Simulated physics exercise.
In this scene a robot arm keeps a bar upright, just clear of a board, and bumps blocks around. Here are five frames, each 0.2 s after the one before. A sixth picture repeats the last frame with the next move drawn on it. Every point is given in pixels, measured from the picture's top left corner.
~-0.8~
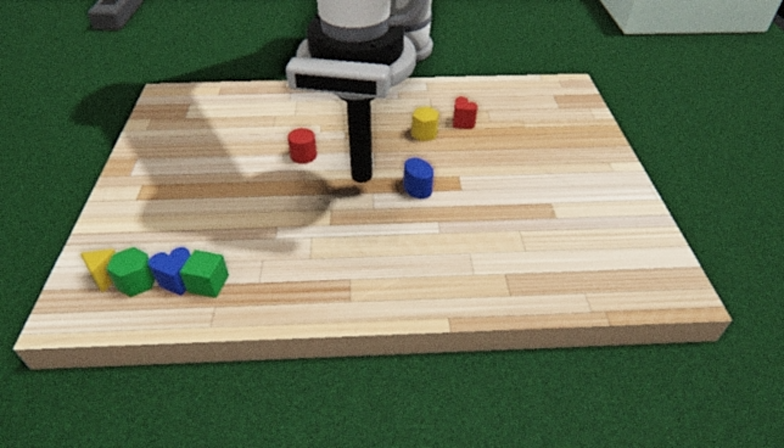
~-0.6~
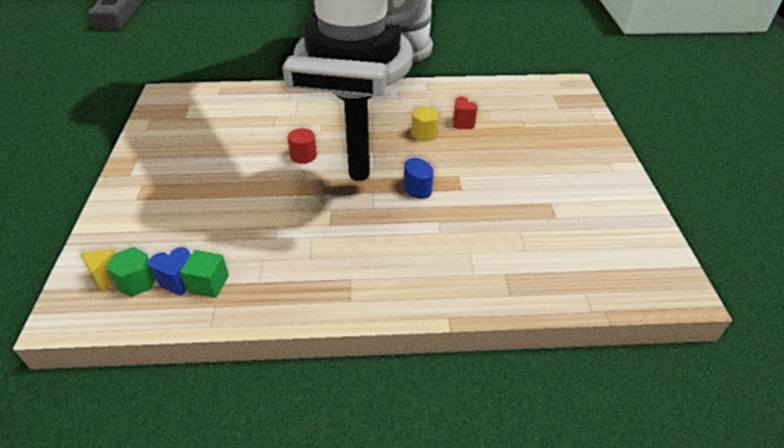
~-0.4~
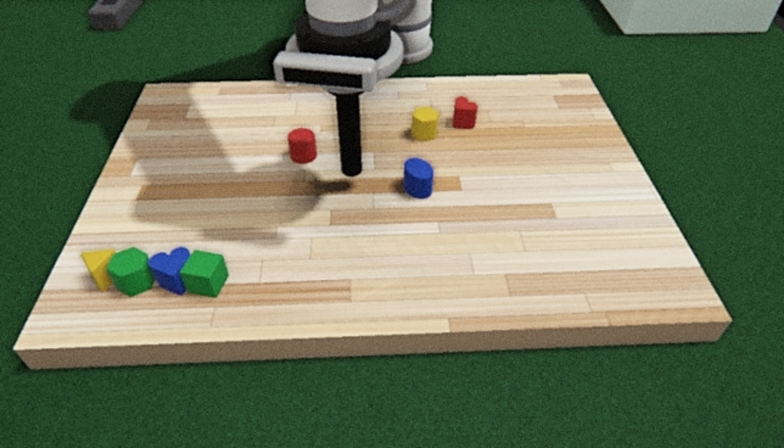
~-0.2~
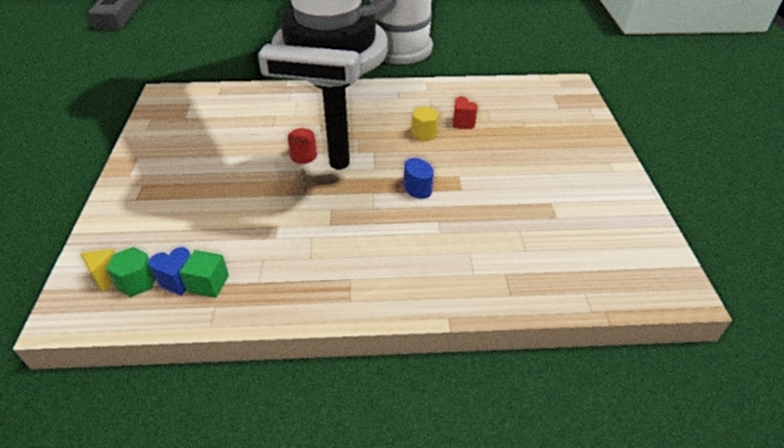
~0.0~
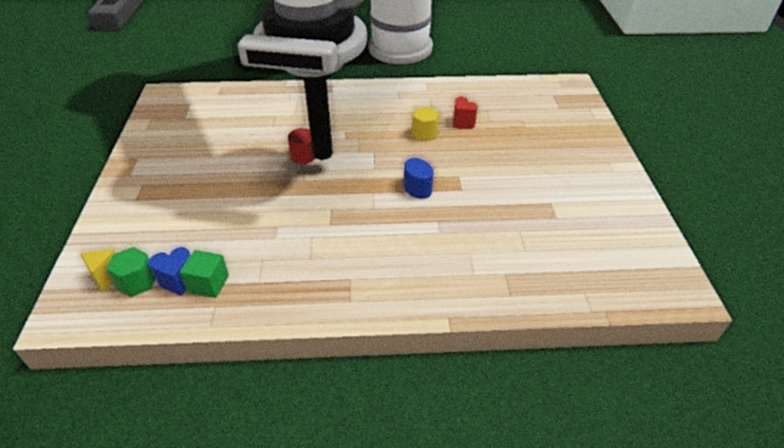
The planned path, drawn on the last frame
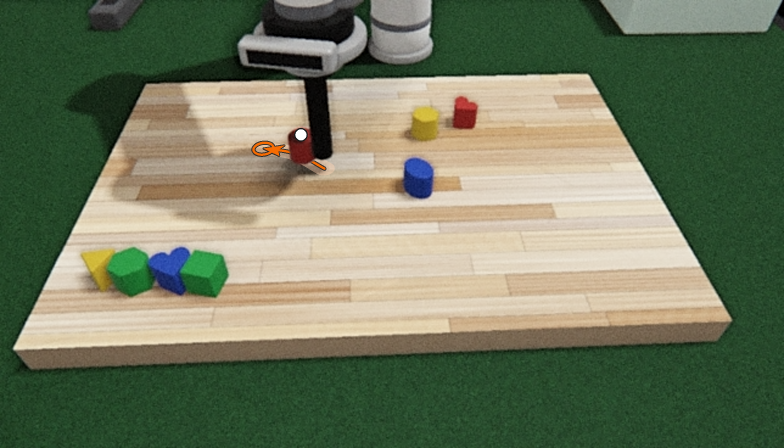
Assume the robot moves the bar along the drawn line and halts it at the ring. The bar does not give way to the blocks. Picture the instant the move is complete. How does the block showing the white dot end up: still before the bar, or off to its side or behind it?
As far as I can tell, the block showing the white dot has dropped away to the side or behind.
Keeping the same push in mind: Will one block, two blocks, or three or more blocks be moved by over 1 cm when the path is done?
The answer is a single block.
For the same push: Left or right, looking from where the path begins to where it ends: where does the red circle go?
Shifted right.
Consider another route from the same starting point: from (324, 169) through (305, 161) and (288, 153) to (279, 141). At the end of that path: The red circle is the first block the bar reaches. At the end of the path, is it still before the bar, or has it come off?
I think it holds its spot in front.
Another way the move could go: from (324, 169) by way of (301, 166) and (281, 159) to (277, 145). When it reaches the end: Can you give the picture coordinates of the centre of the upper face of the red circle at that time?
In the picture, that point is around (290, 113).
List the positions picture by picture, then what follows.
In the first frame, bar's lower end (362, 177); red circle (301, 135).
In the second frame, bar (359, 176); blocks still.
In the third frame, bar (352, 172); blocks still.
In the fourth frame, bar (340, 165); blocks still.
In the fifth frame, bar (323, 155); red circle (301, 135).
Drawn move, from (324, 169) by way of (307, 159) and (287, 151) to (263, 149); the dot is on the red circle.
The first path, step by step. Halfway along, bar (294, 141); red circle (280, 122).
At the end, bar (261, 135); red circle (263, 114).
